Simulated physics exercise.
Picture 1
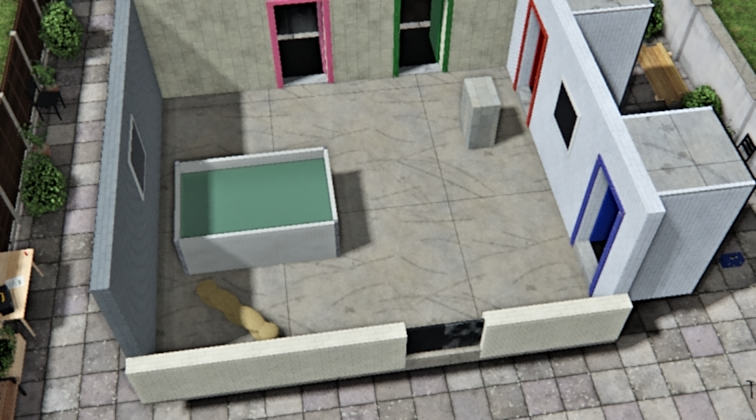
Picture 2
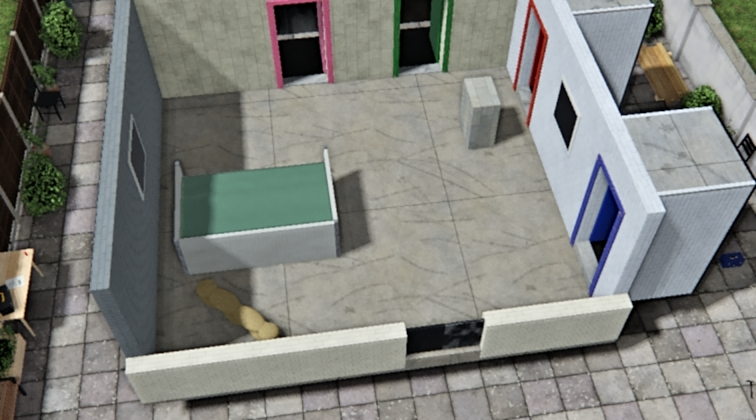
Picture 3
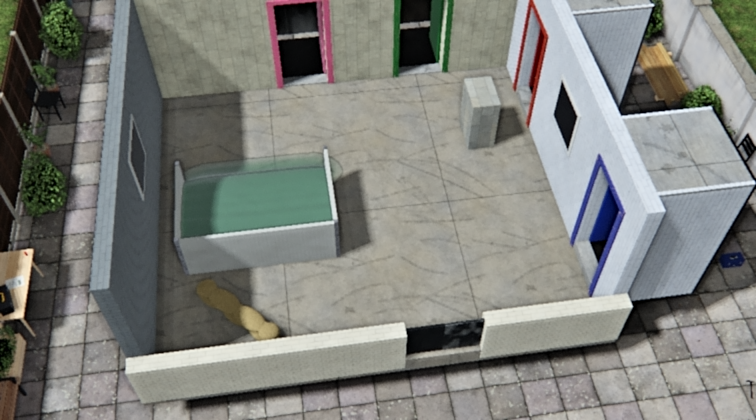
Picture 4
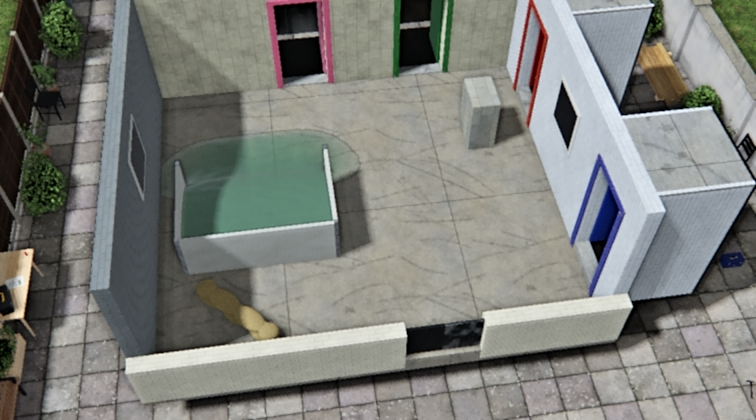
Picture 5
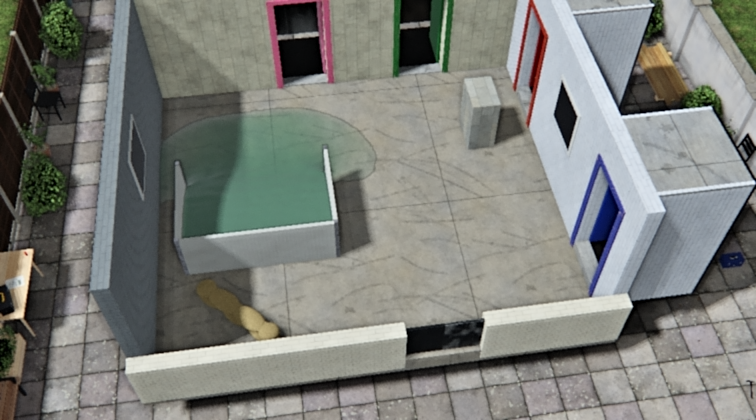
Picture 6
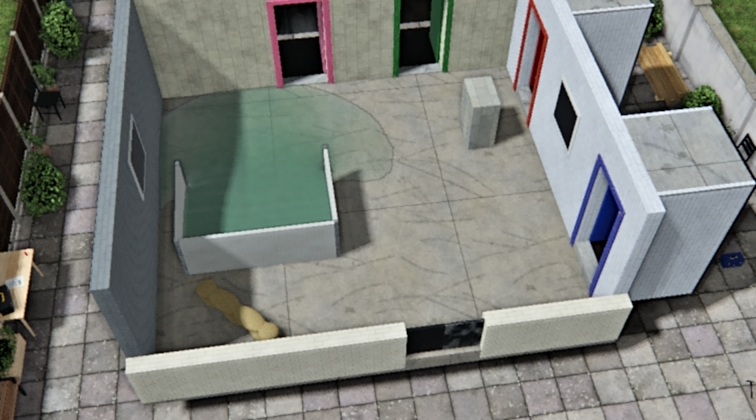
At the start, green water sits still in an open rectangular tank inside a walled yard, seen from above. The tank's far side is then gone, and water pours out through the gap, spreading across the paved floor in a widening, rounded sheet toward the back wall and out to both sides.
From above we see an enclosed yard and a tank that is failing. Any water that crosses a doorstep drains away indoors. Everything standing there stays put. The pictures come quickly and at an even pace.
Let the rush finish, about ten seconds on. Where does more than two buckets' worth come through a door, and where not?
Result: The red door will top two buckets. The pink door will top two buckets. The blue door will not top two buckets. The green door will top two buckets.
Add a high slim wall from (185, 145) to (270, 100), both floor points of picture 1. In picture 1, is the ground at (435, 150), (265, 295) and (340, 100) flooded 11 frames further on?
Results in sequence: Bone-dry / bone-dry / swamped.
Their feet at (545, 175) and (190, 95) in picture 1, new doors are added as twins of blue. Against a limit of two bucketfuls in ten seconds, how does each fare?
In order: Falls short, exceeds it.
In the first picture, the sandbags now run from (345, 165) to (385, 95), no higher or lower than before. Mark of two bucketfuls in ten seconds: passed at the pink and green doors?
Pink door: Tops it; green door: Tops it.
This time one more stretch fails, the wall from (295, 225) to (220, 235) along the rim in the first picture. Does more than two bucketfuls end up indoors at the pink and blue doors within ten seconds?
The pink one exceeds the limit; the blue one exceeds the limit.
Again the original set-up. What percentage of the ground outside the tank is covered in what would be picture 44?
My estimate is near 75 per cent.
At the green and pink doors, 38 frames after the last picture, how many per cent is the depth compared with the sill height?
Some 280 percent, then some 230 percent.
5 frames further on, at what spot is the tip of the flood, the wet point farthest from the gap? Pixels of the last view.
The wet point farthest out is around (415, 80).
A moment on, water covers 30 % of the floor; the red door not reached, the pink door far over two buckets in, the blue door not reached, the green door wet at the sill, nothing in.
Next, water covers 35 % of the floor; the red door not reached, the pink door far over two buckets in, the blue door not reached, the green door under two buckets in.
Then, water covers 45 % of the floor; the red door under two buckets in, the pink door far over two buckets in, the blue door not reached, the green door over two buckets in.
Later, water covers 75 % of the floor; the red door over two buckets in, the pink door far over two buckets in, the blue door wet at the sill, nothing in, the green door over two buckets in.
In the end, water covers 95 % of the floor; the red door far over two buckets in, the pink door far over two buckets in, the blue door wet at the sill, nothing in, the green door far over two buckets in.
